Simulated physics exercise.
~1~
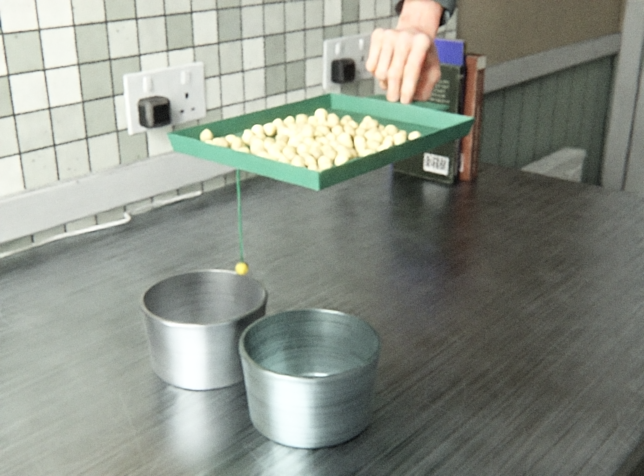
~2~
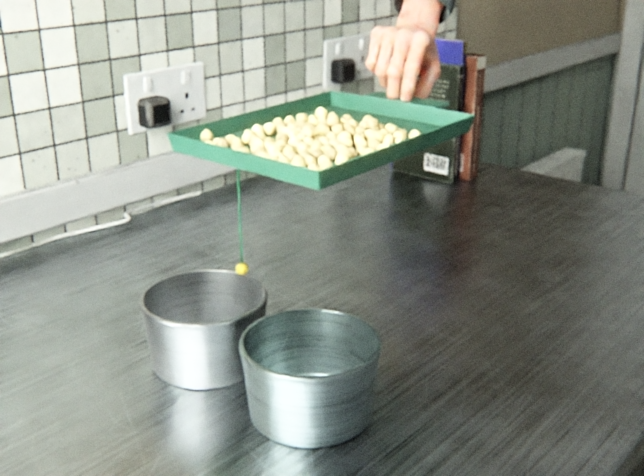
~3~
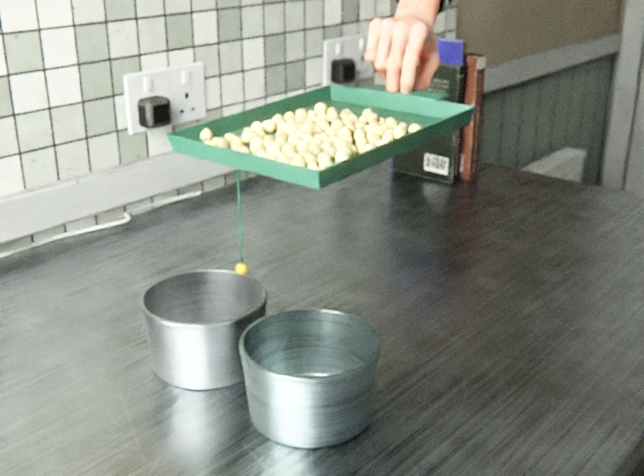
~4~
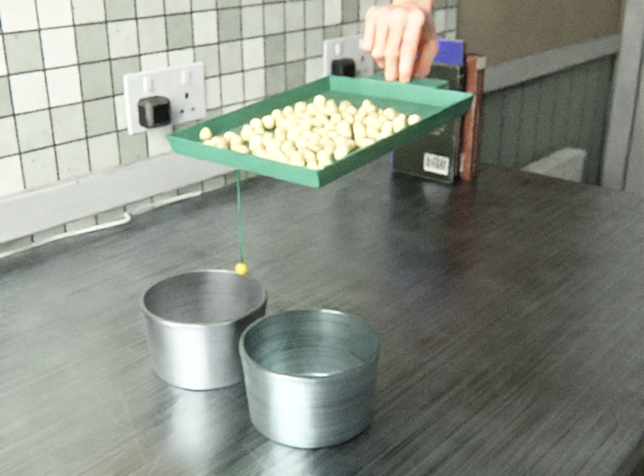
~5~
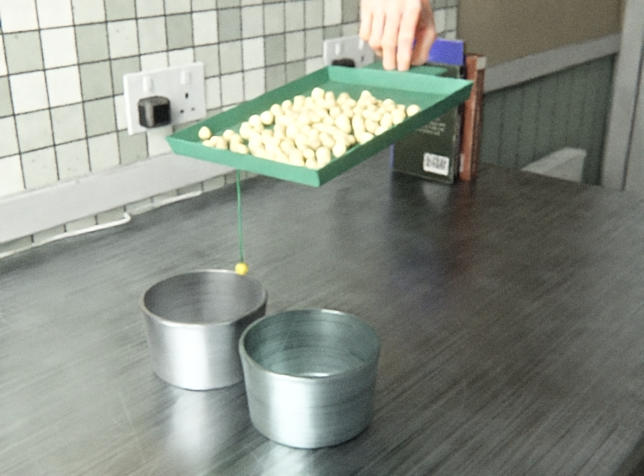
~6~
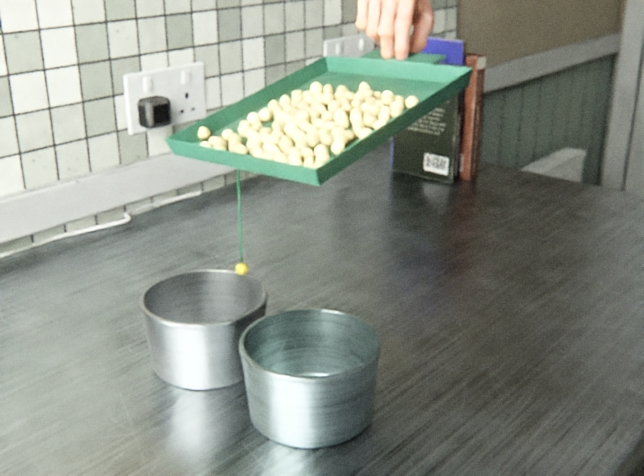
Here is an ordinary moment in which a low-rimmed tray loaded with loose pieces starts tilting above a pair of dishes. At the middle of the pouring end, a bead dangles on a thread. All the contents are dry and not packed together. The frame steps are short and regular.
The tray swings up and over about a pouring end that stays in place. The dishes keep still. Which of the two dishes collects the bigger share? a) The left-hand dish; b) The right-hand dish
The answer is a.
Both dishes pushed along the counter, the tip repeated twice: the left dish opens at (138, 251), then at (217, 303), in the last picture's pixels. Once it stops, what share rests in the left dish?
Close to 10 in a hundred first, close to 40 in a hundred second.
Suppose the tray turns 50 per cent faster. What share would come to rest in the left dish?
Near 40 in a hundred.
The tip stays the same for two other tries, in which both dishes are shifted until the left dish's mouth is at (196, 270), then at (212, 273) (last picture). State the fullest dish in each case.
For the first place, the dish on the left side; for the second, the dish on the left side.
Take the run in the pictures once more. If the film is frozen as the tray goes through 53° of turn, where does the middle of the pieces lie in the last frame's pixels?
(254, 110).
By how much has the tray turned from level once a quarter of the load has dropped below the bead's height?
That happens at around 100°.
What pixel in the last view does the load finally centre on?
The centre settles at about (185, 355).
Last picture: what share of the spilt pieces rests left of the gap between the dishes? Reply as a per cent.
My estimate is some 90 per cent.
Soon, tray tipped steeply; all on the tray.
A while on, tray tipped right over; all on the tray.
Towards the end, tray tipped past a quarter turn; a stray few in the right dish; about half in the left dish; about half outside both.
Finally, tray tipped past a quarter turn; a stray few in the right dish; about half in the left dish; about half outside both.
